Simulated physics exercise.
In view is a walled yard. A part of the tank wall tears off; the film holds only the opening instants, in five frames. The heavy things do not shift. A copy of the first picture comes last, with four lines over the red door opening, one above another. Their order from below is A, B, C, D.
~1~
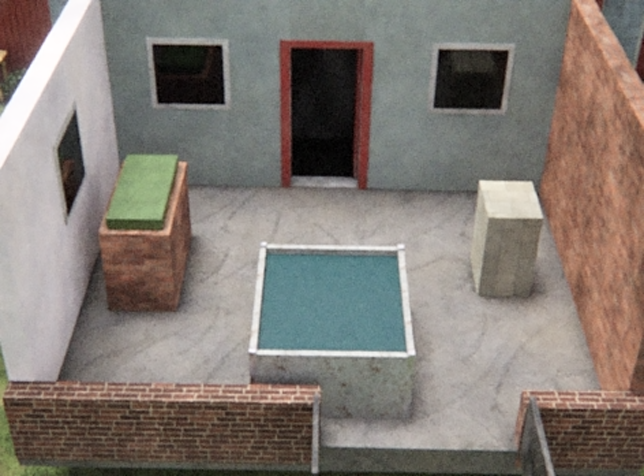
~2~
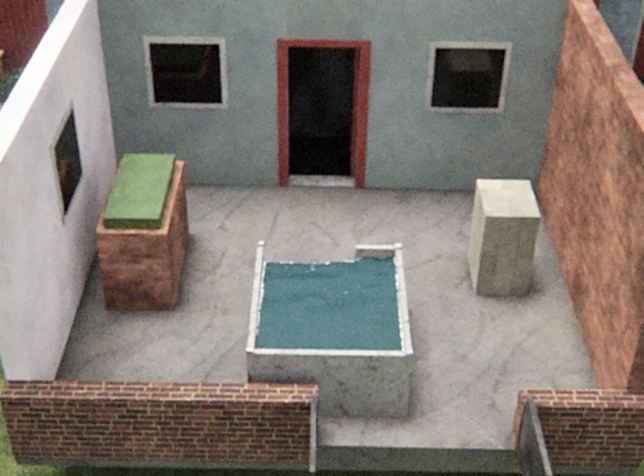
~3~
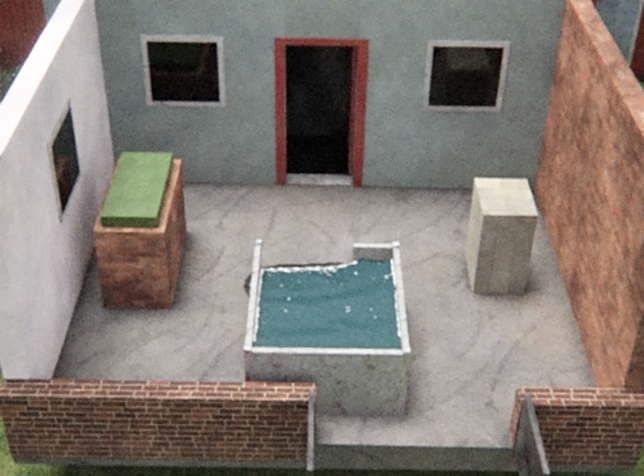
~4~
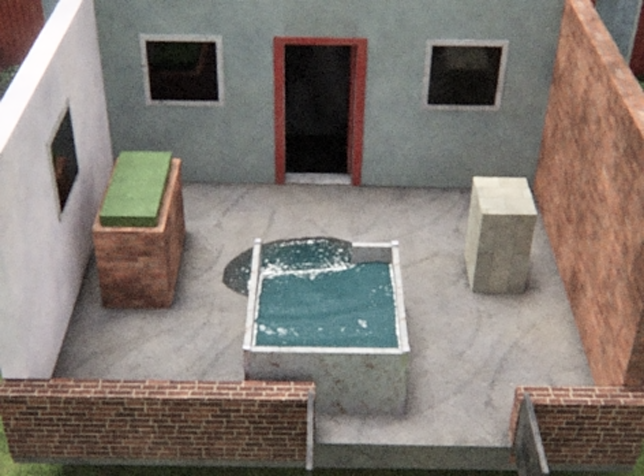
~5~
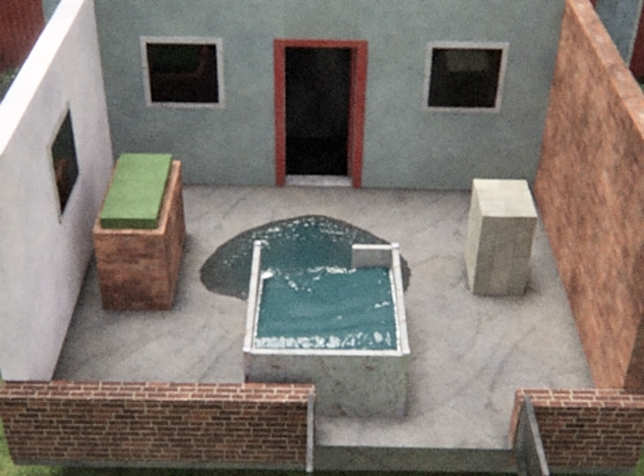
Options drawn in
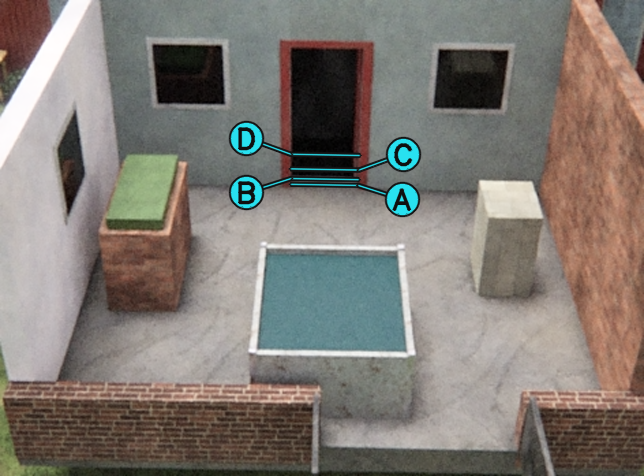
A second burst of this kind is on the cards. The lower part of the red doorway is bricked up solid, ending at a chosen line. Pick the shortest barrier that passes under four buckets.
The limit is C.
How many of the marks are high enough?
Two of the four.
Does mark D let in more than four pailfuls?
No, that is safe.
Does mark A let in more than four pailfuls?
Yes.
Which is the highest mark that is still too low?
B it is.
On the marked copy, A at (324, 184); B at (324, 179); C at (324, 169); D at (325, 154); from the bottom up A, B, C, D.
Choosing A, dozens of bucketfuls pour in.
Choosing B, some 15 bucketfuls get in.
Choosing C, a bucket or two gets in.
Choosing D, nothing gets over.
